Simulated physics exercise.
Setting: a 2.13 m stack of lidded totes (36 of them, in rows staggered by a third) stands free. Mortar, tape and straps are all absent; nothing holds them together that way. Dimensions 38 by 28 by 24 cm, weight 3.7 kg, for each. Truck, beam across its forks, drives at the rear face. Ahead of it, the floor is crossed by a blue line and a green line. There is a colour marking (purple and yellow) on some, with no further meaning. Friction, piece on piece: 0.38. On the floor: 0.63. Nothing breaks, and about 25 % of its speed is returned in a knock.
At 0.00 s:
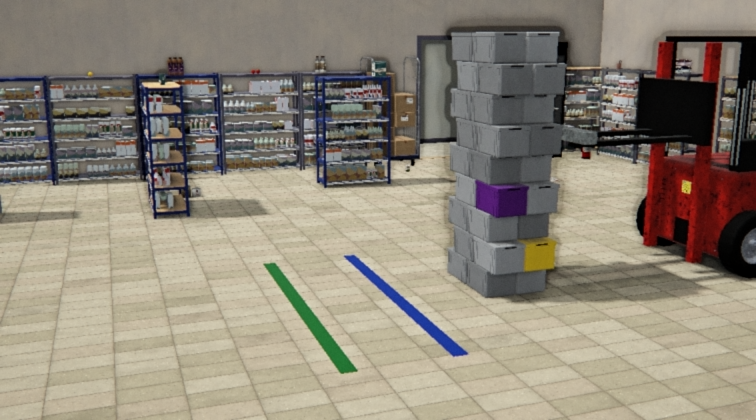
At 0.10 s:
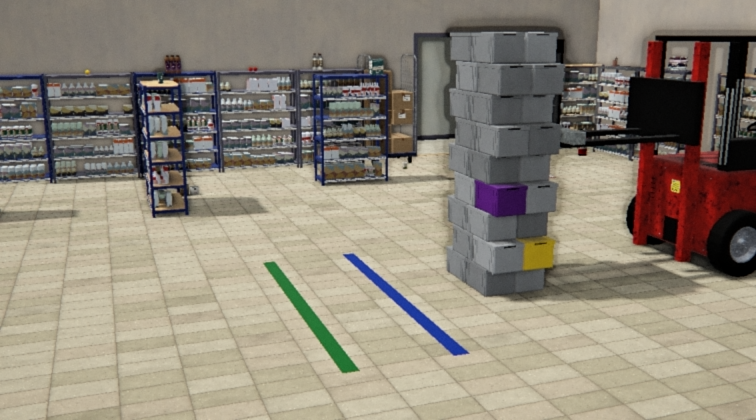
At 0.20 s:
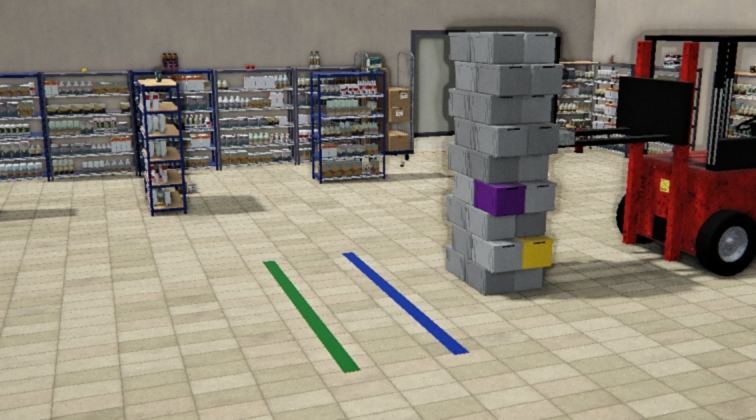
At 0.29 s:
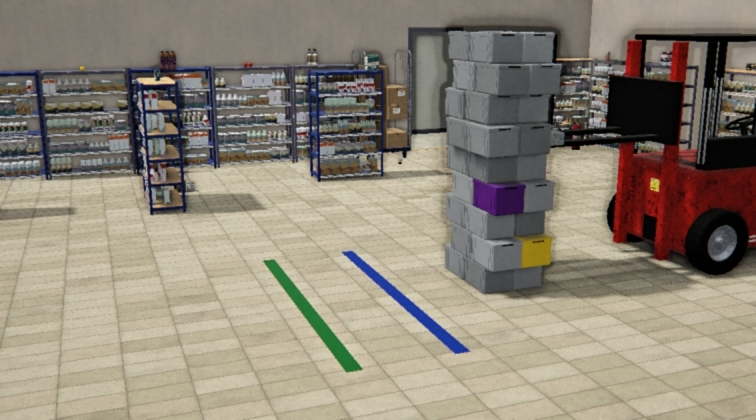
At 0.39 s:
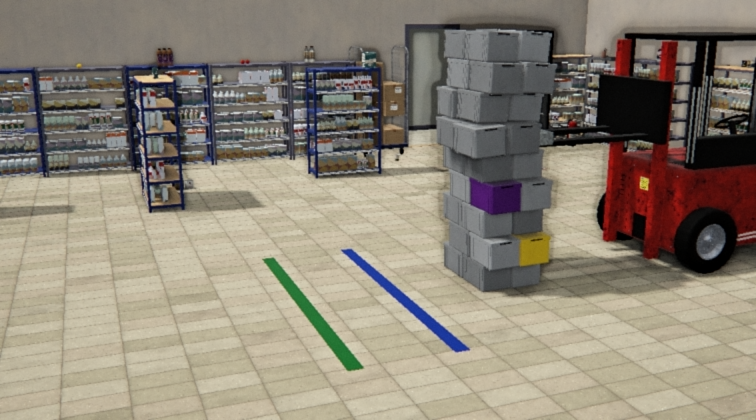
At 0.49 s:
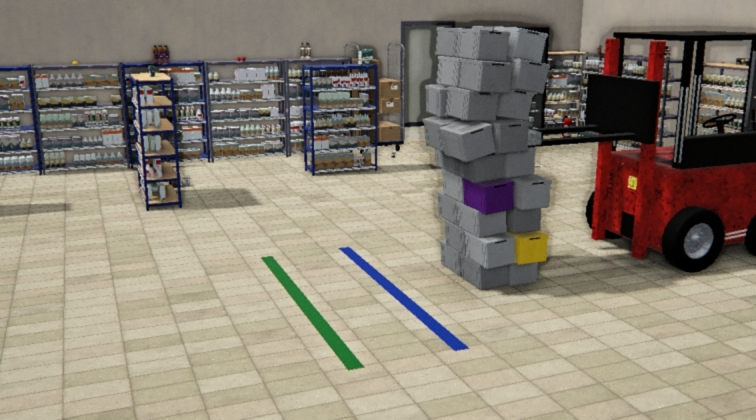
The video shows a red forklift on the right moving left toward a tall stack of gray totes with one purple and one yellow, then pushing a beam into its upper part, so the totes shift, twist and lean left.
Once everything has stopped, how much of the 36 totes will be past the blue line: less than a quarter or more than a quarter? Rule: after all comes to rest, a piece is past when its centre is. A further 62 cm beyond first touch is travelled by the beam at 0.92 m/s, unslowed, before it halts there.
Over a quarter.
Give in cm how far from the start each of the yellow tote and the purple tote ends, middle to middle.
For yellow it's 0 cm, and for purple it's 130 cm.
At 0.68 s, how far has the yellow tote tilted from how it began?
0°.
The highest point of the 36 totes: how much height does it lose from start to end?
Roughly 60 centimetres lower at the end.
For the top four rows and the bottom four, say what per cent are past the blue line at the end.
That's 70% up top and 20% at the bottom.
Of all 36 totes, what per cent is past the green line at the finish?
Result: Around 20 per cent.
After 0.68 s, none of the 36 totes past the blue line, 27 disturbed; purple tote leaning 15°.
After 0.98 s, 4 of the 36 totes past the blue line; purple tote leaning 35°, 8 cm lower.
After 1.32 s, 14 of the 36 totes past the blue line; purple tote on its side.
After 1.98 s, 16 of the 36 totes past the blue line; purple tote on its side.
At rest (3.9 s), 16 of the 36 totes past the blue line; purple tote on its side; yellow tote unmoved. That is 44 per cent. As the last picture would show them, middles, purple tote near (378, 294), yellow tote near (523, 244).
